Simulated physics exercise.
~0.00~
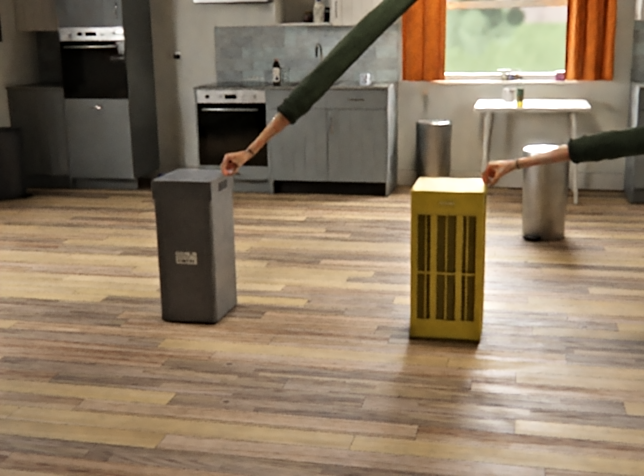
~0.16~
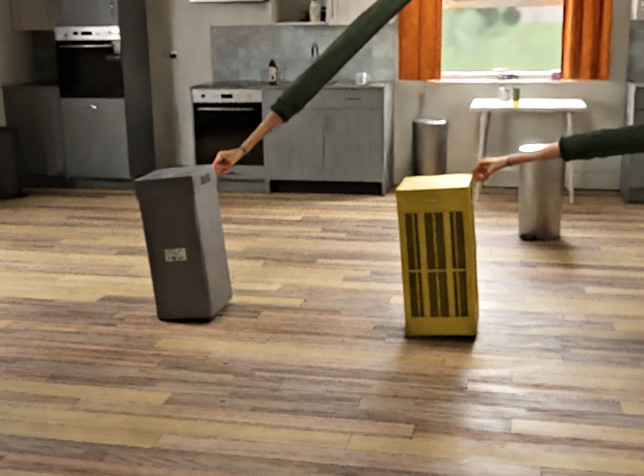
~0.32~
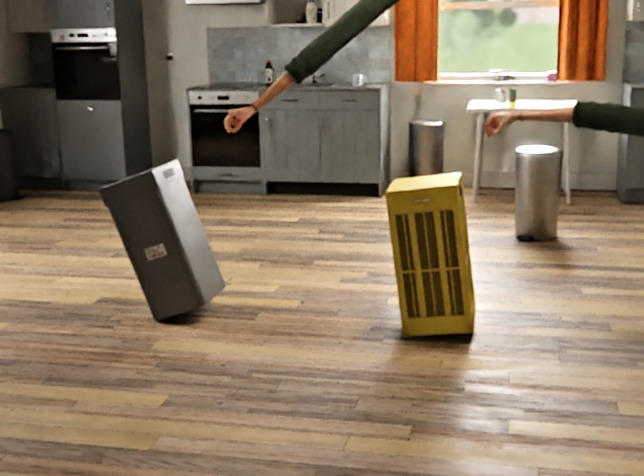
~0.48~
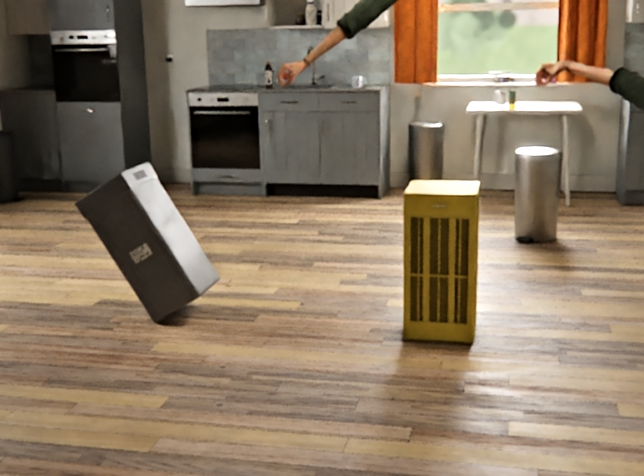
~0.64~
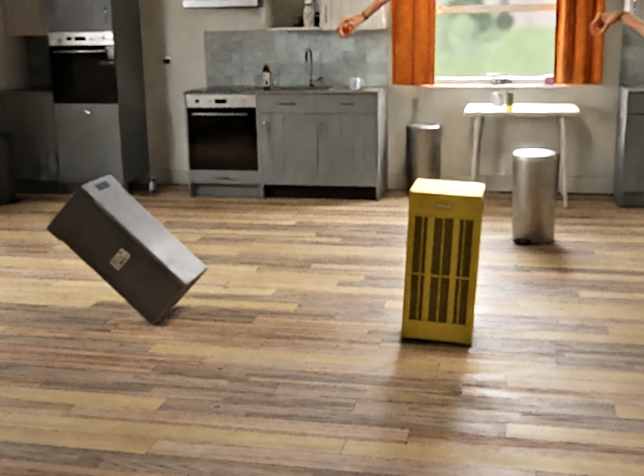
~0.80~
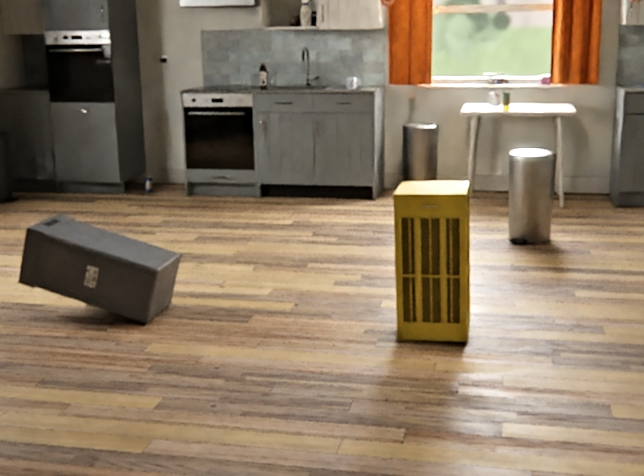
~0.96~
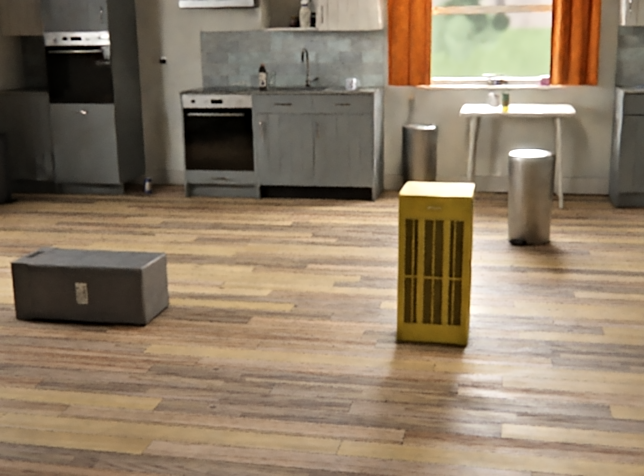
A tall grey box on the left and a yellow slatted one near the centre stand on a wooden kitchen floor, seen from the front by a slightly swaying camera, with grey cabinets, an oven and an orange-curtained window behind. Two dark-sleeved arms reach in from the right and tip both boxes leftward by their top edges. The hands let go and draw back out of view. The yellow box, tilted only slightly, rocks back upright. The grey one keeps leaning left, topples and ends lying flat on its side, while the yellow box stays standing.
